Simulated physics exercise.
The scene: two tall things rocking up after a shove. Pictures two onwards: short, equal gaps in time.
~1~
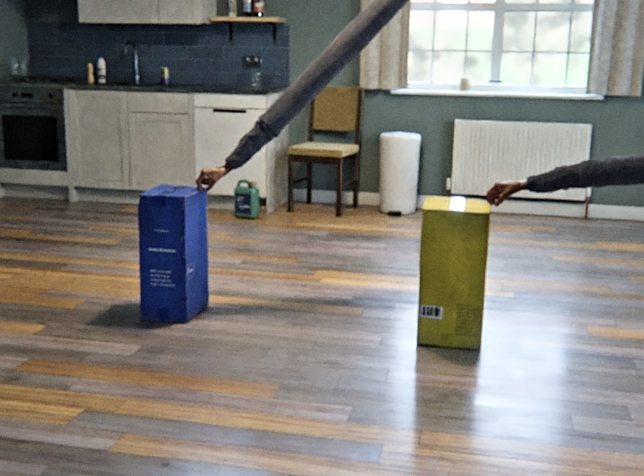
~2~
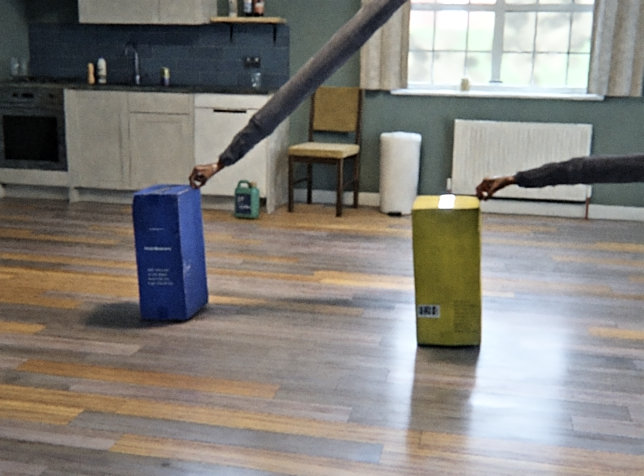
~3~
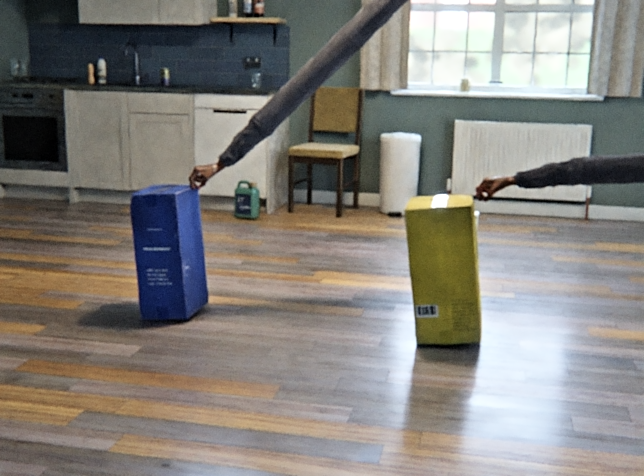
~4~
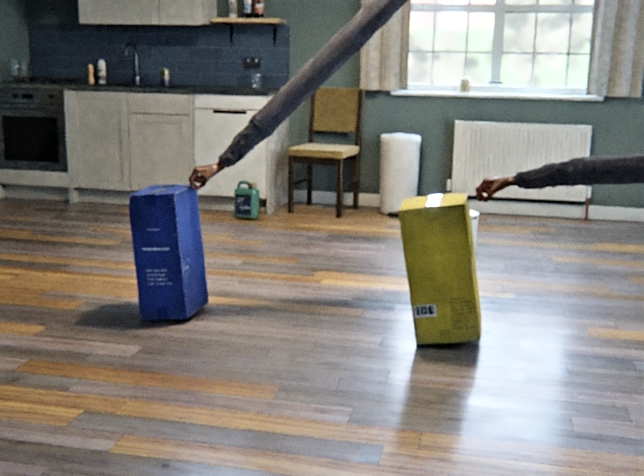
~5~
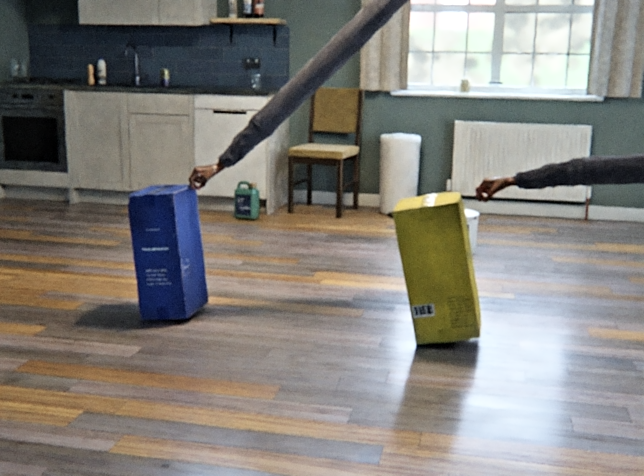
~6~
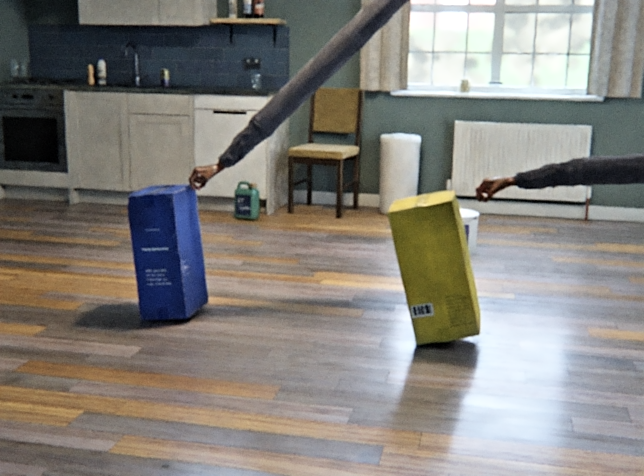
A tall yellow box on the right tilted steadily to the left after a hand pushed its top, while a blue box, nudged by another hand, leaned slightly the same way.
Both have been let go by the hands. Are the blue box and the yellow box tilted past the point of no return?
Well, the blue box comes back to standing and the yellow box overturns.
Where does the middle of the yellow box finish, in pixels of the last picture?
Around (352, 299).
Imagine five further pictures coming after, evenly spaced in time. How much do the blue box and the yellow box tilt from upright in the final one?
Estimated tilts: Approx. 4° and approx. 25°.
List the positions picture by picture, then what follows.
In the first frame, blue box (174, 252) upright; yellow box (454, 271) upright.
In the second frame, blue box (171, 251) 3° off upright; yellow box (448, 269) 5° off upright.
In the third frame, blue box (170, 251) 4° off upright; yellow box (445, 268) 7° off upright.
In the fourth frame, blue box (169, 251) 5° off upright; yellow box (442, 267) 10° off upright.
In the fifth frame, blue box (169, 251) 5° off upright; yellow box (439, 267) 12° off upright.
In the sixth frame, blue box (168, 251) 6° off upright; yellow box (436, 266) 14° off upright.
Then, 0.16 s past the last view, blue box upright near (173, 253); yellow box 29° off upright near (417, 263).
Then, 0.36 s past the last view, blue box upright near (176, 253); yellow box 51° off upright near (389, 268).
Then, 0.48 s past the last view, blue box upright near (173, 253); yellow box 73° off upright near (366, 283).
Finally, the blue box rocks back upright, near (175, 253); the yellow box falls over, near (352, 299).
